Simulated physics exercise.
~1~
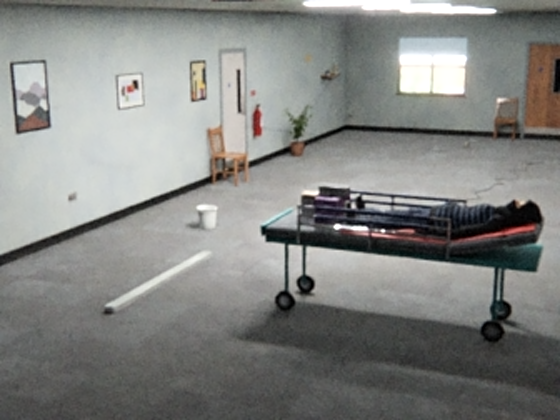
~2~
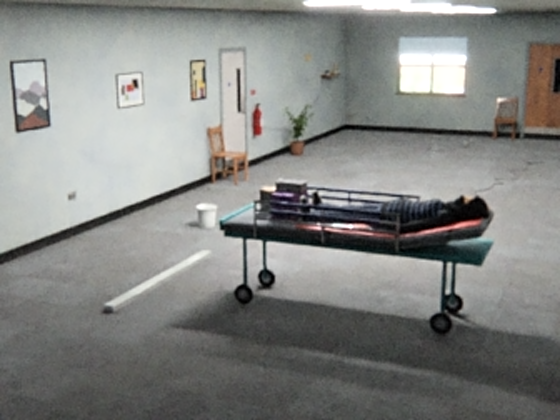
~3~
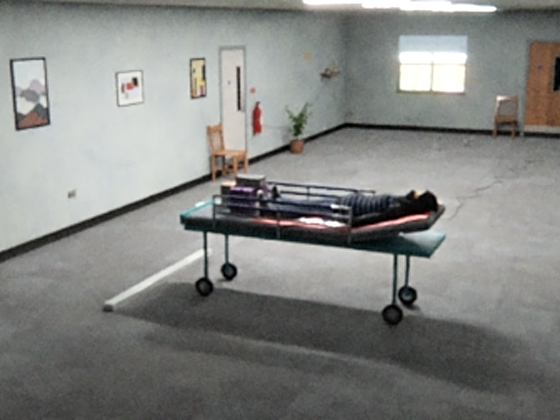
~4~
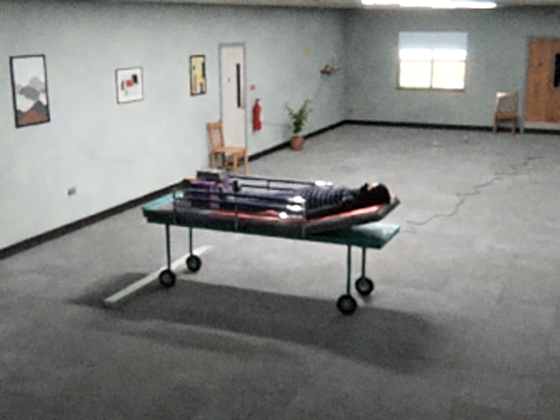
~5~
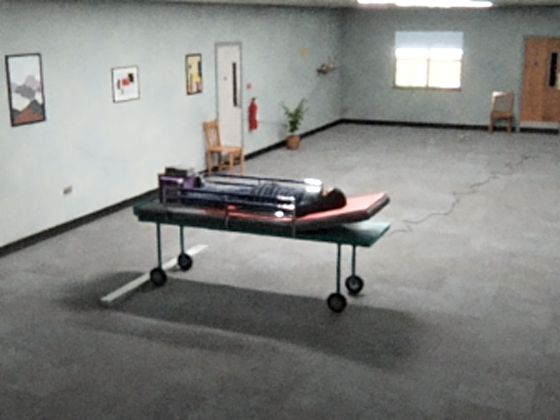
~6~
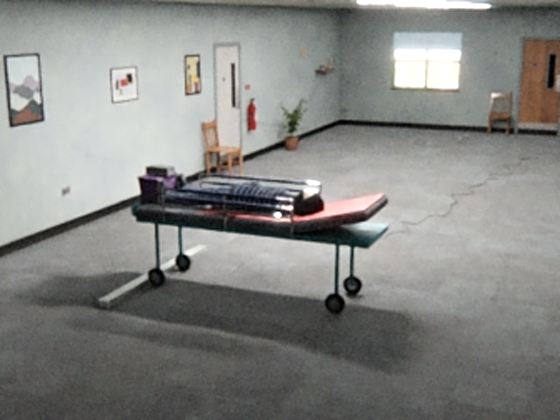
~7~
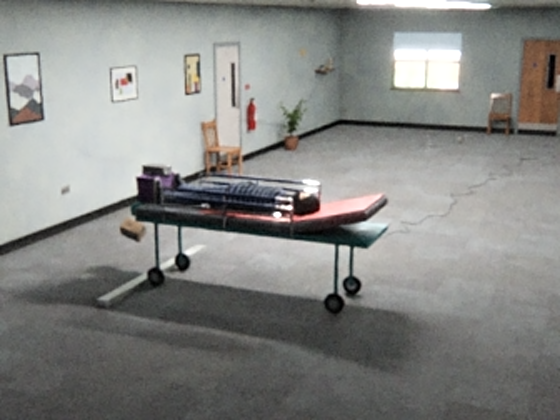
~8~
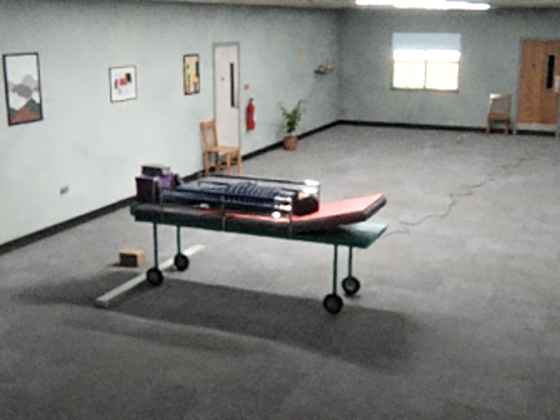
A trolley carrying a person rolls left and stops, and a brown box drops off.
